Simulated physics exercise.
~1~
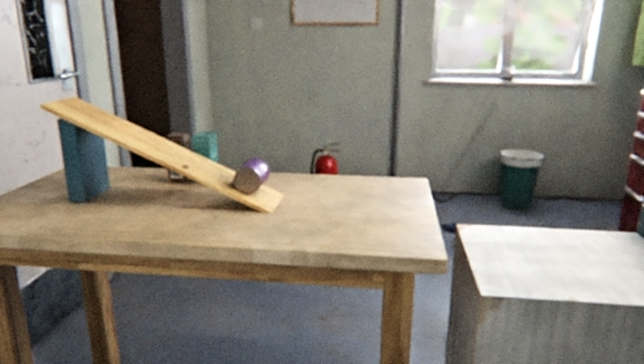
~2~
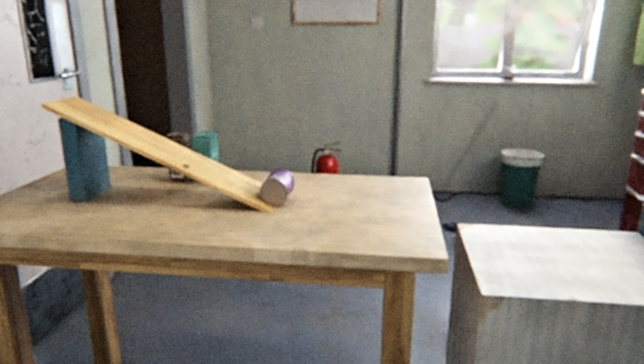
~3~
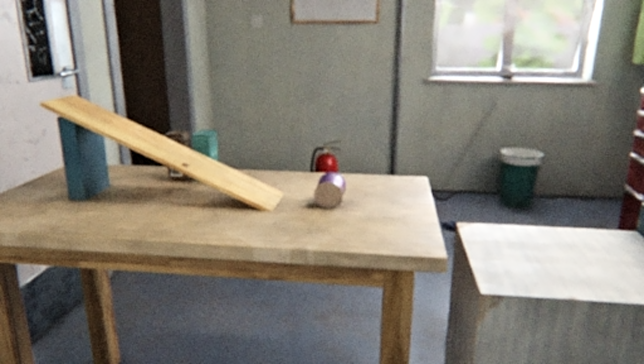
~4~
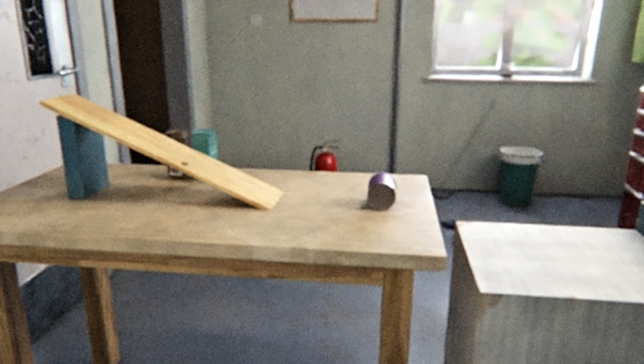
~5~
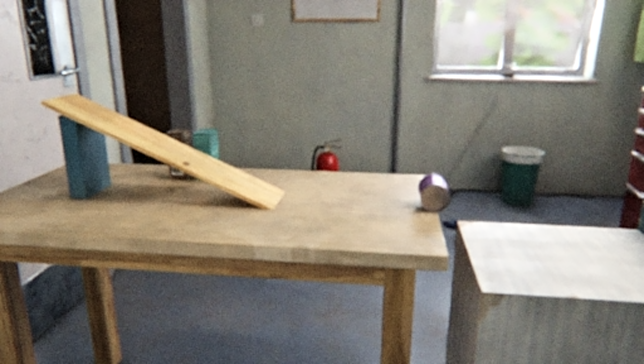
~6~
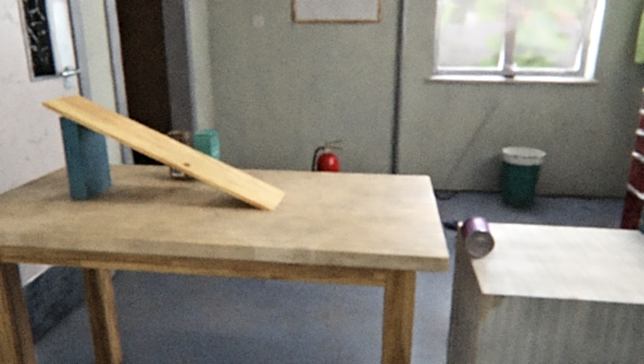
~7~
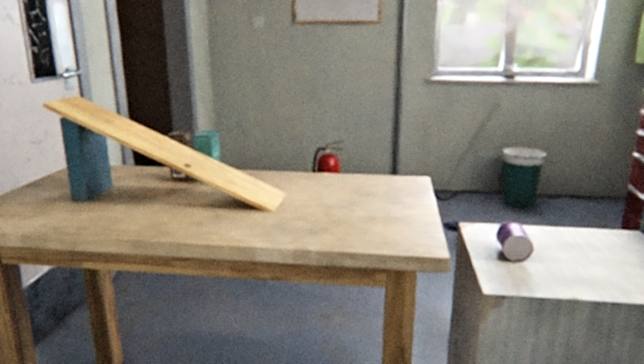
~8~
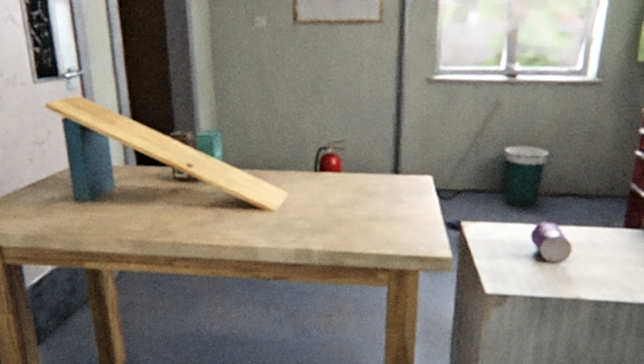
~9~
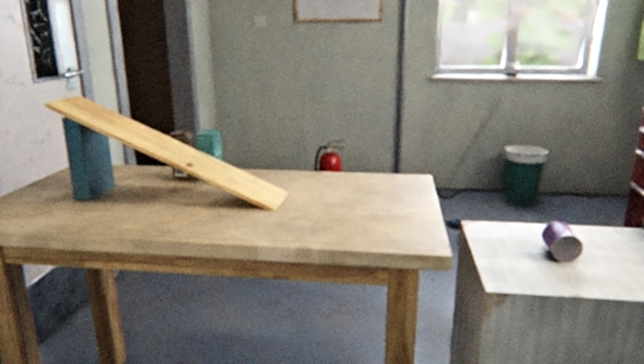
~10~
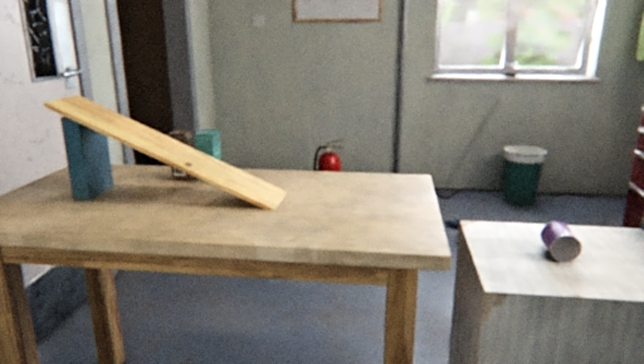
In a room, a purple tin rolls off a table and stops on a lower top.
